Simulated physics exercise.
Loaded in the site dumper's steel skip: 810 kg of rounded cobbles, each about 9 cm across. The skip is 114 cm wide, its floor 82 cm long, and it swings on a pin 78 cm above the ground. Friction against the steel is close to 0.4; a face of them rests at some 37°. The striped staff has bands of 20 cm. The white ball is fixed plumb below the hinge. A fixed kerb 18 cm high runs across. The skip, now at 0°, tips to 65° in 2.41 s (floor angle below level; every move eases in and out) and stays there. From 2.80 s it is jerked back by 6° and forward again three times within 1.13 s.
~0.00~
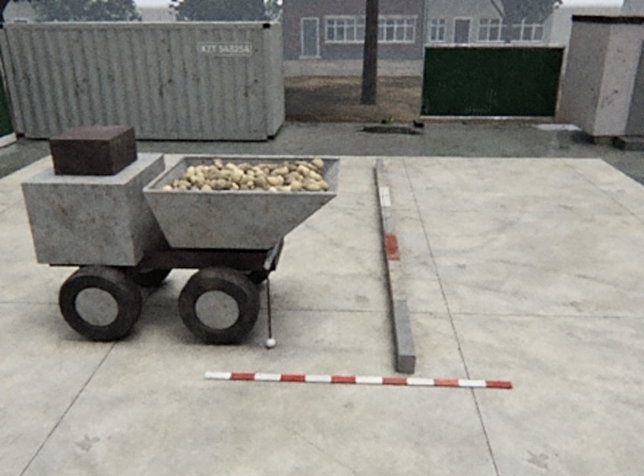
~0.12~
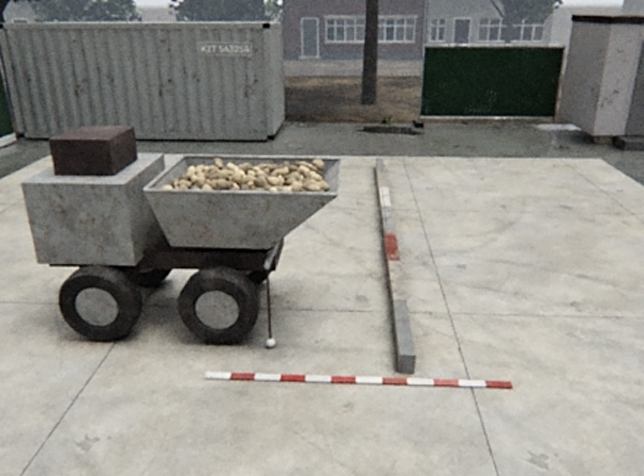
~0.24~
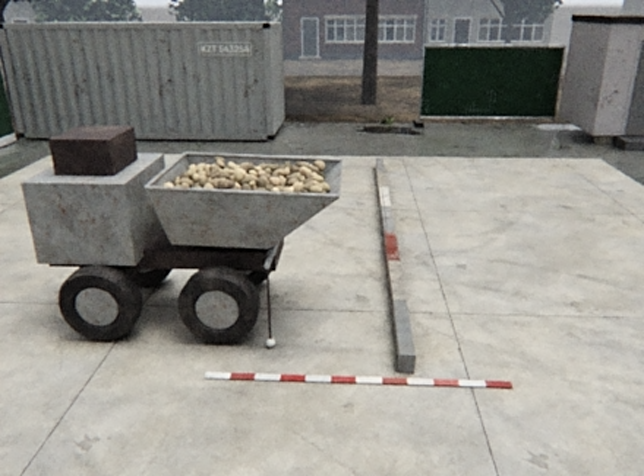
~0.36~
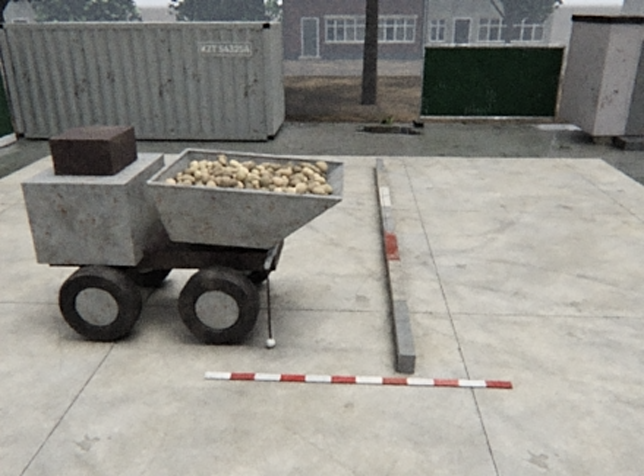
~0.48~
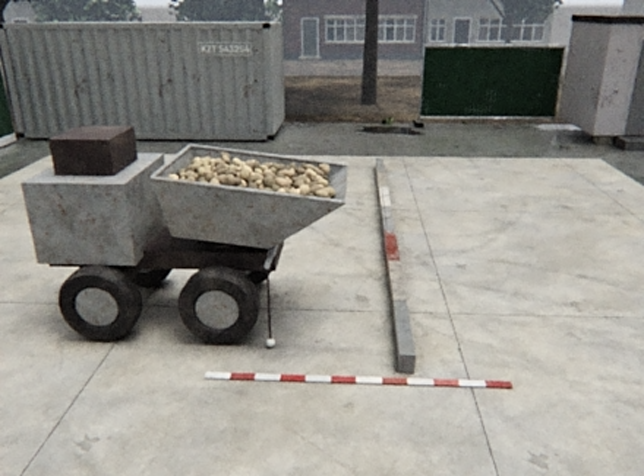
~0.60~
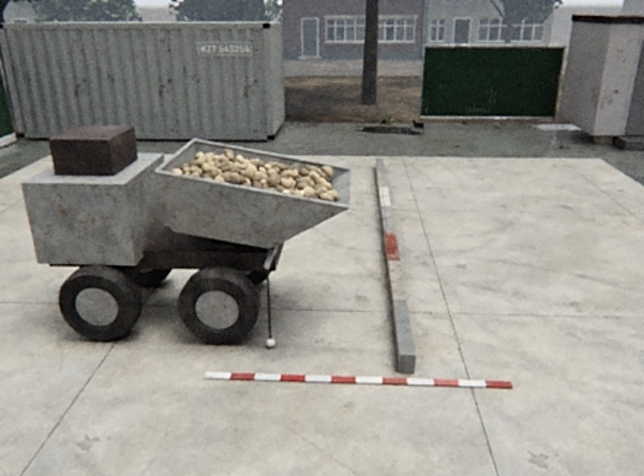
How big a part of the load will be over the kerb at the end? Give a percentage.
Roughly 55 per cent ends over the kerb.
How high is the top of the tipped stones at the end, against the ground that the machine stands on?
About 42 cm above it.
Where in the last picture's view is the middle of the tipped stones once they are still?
Near (412, 307).
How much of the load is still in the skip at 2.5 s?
It holds some 50 per cent.
After 1.8 s the floor is at 55°; 100 % in the skip; the foremost stones are at (374, 260).
After 2.5 s the floor is at 65°; 52 % in the skip, 31 % on this side of the kerb, 17 % over the kerb; the foremost stones are at (475, 316).
After 4.4 s the floor is at 65°; 0 % in the skip, 45 % on this side of the kerb, 55 % over the kerb; the foremost stones are at (608, 323).
After 7.1 s the floor is at 65°; 0 % in the skip, 45 % on this side of the kerb, 55 % over the kerb; the foremost stones are at (608, 323).
